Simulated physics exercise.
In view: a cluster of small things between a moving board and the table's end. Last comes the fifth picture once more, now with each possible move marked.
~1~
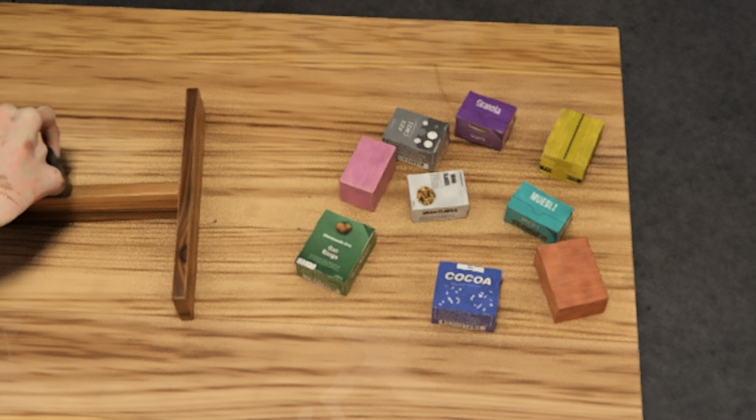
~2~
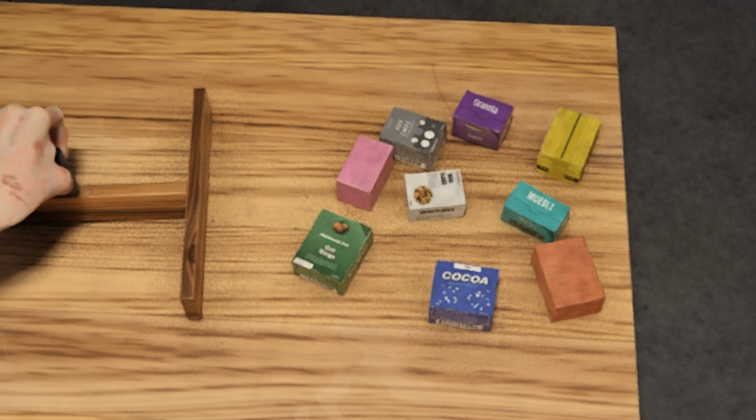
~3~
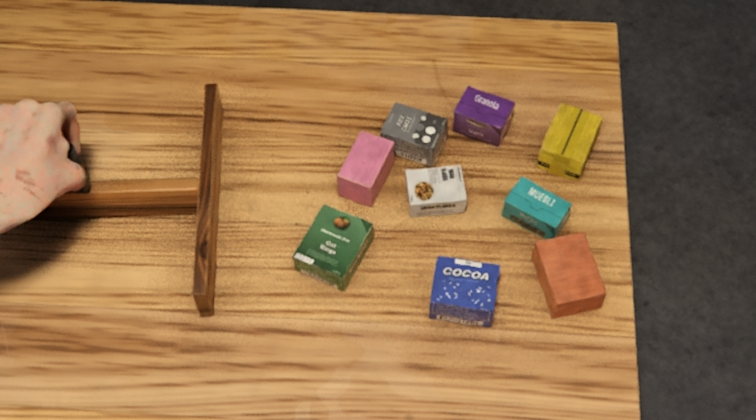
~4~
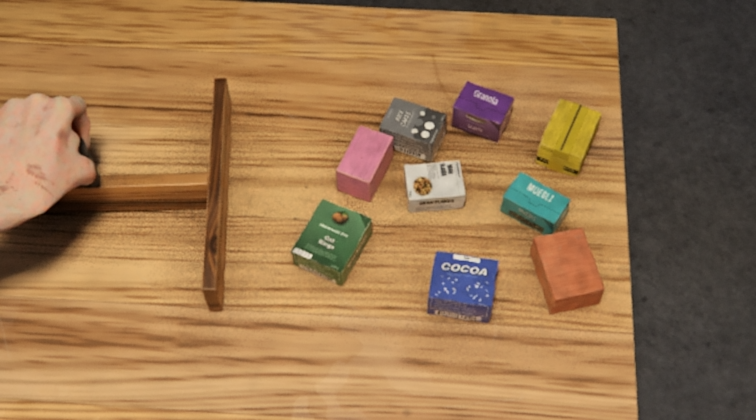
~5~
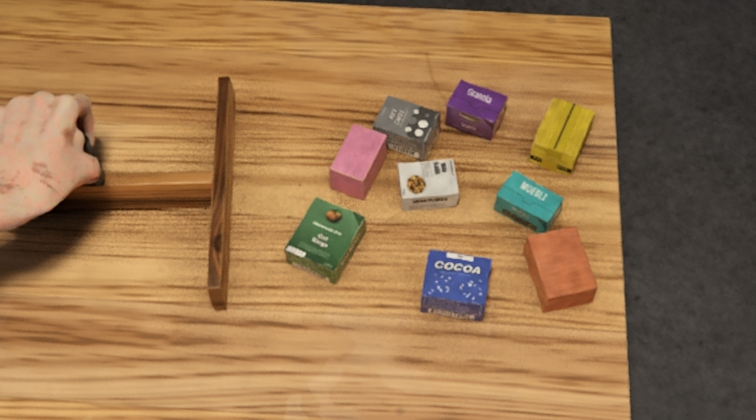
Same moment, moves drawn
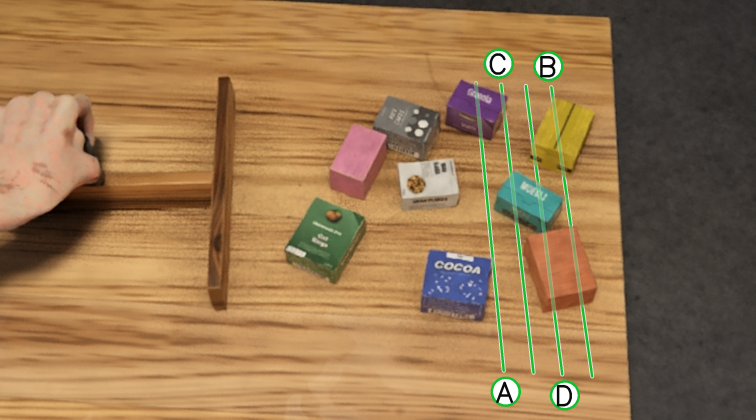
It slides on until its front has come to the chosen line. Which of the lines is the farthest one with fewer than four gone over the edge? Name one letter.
D is the last line within the limit.
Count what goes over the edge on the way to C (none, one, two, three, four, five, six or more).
One.
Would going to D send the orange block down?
Yes.
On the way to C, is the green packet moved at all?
Yes.
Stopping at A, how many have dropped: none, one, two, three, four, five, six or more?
By then, none.
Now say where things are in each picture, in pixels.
White packet (438, 196); turquoise box (538, 215); green packet (336, 252), in the first frame.
Board (193, 187); blue packet (463, 296), in the second frame.
Board (205, 183); grey packet (415, 134), in the third frame.
Board (215, 177); yellow box (568, 138), in the fourth frame.
Board (219, 176); white packet (428, 185); turquoise box (528, 204); green packet (326, 240), in the fifth frame.
On the marked copy, A at (489, 216); B at (570, 220); C at (516, 217); D at (543, 219).
Following D. Soon after the start, board (335, 183); green packet (373, 238); pink block (366, 162).
Later, board (452, 189); turquoise box (588, 206); white packet (522, 193).
In the end, board (542, 194); turquoise box over the edge; orange block over the edge; two fallen.
As for the rest, A is within the limit but short; B drops four; C is within the limit but short.
